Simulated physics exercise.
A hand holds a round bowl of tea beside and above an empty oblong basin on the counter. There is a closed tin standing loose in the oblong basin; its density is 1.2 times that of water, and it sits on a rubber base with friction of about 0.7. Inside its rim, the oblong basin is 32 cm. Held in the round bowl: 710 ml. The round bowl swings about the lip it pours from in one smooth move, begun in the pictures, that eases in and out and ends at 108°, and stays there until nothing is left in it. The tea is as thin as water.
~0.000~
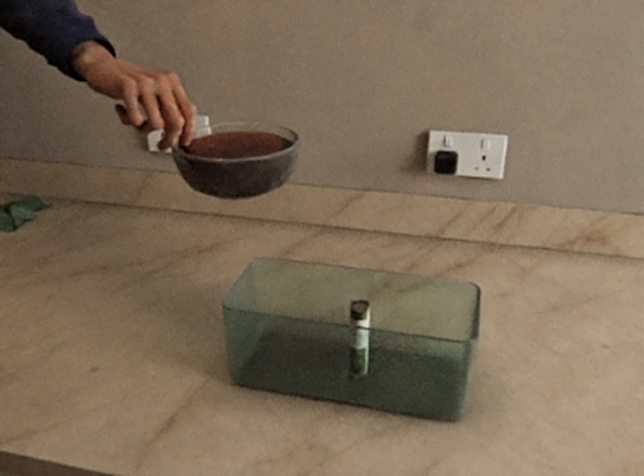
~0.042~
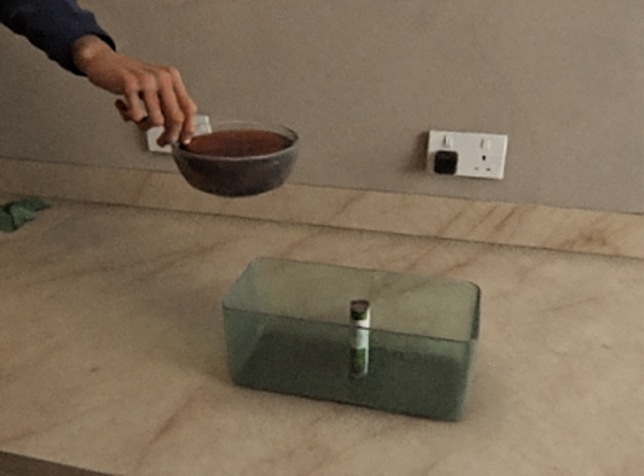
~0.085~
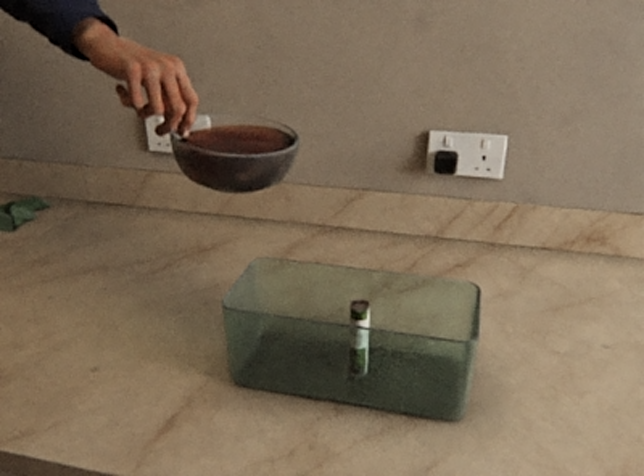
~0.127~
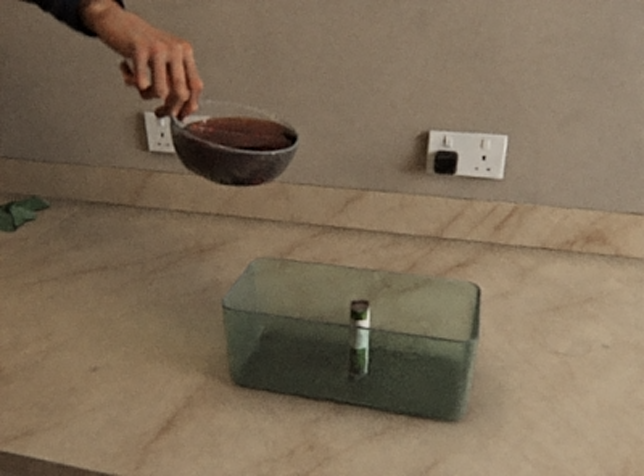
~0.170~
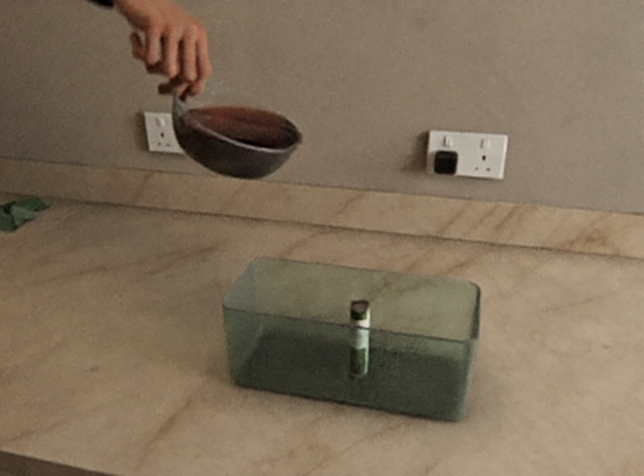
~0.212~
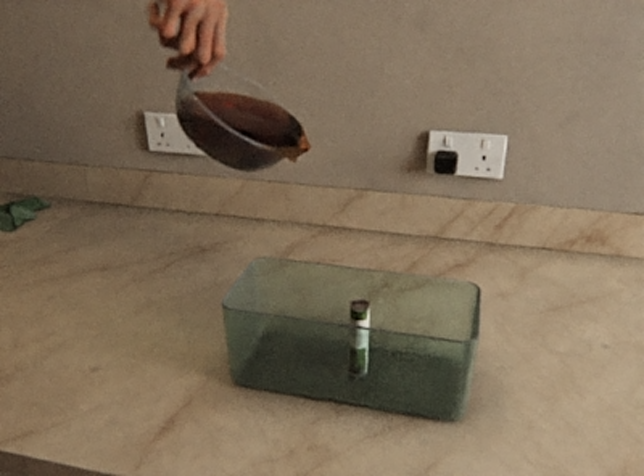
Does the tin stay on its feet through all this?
No.
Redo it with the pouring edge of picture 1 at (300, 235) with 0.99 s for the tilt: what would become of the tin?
It does not tip.
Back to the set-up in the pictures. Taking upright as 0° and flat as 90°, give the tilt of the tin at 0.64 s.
I'd say it's tipped close to 0 degrees.
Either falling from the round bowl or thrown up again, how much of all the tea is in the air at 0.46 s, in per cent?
Some 78 % is the figure.
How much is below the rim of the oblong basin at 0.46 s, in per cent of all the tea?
Around 7 percent.
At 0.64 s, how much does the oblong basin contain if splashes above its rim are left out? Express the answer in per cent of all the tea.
90 per cent, give or take a little.
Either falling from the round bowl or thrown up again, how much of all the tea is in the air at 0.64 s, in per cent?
Close to 10 per cent.
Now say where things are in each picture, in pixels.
In the first picture, it leans 0°; its right rim is at (296, 146); the tea meets the walls at (184, 142) and (296, 150); the oblong basin's rim runs from (238, 281) to (479, 313); the tin's top is at (360, 307).
In the second picture, it leans 2°; its right rim is at (296, 146); the tea meets the walls at (183, 140) and (296, 149).
In the third picture, it leans 6°; its right rim is at (296, 146); the tea meets the walls at (183, 135) and (295, 144).
In the fourth picture, it leans 14°; its right rim is at (295, 146); the tea meets the walls at (183, 126) and (296, 139).
In the fifth picture, it leans 24°; its right rim is at (295, 146); the tea meets the walls at (184, 111) and (294, 139); 4 per cent is over the edge.
In the sixth picture, it leans 36°; its right rim is at (294, 146); the tea meets the walls at (188, 95) and (284, 128); 8 per cent is over the edge.
After 0.46 s the tilt is 102° and 14 per cent is still to pour; the tin stands where it began.
After 0.64 s the tilt is 108° and 0 per cent is still to pour; the tin stands where it began.
After 0.83 s the tilt is 108° and 0 per cent is still to pour; the tin leans 19°.
After 1.04 s the tilt is 108° and 0 per cent is still to pour; the tin lies on its side.
In the end the tin lies on its side.
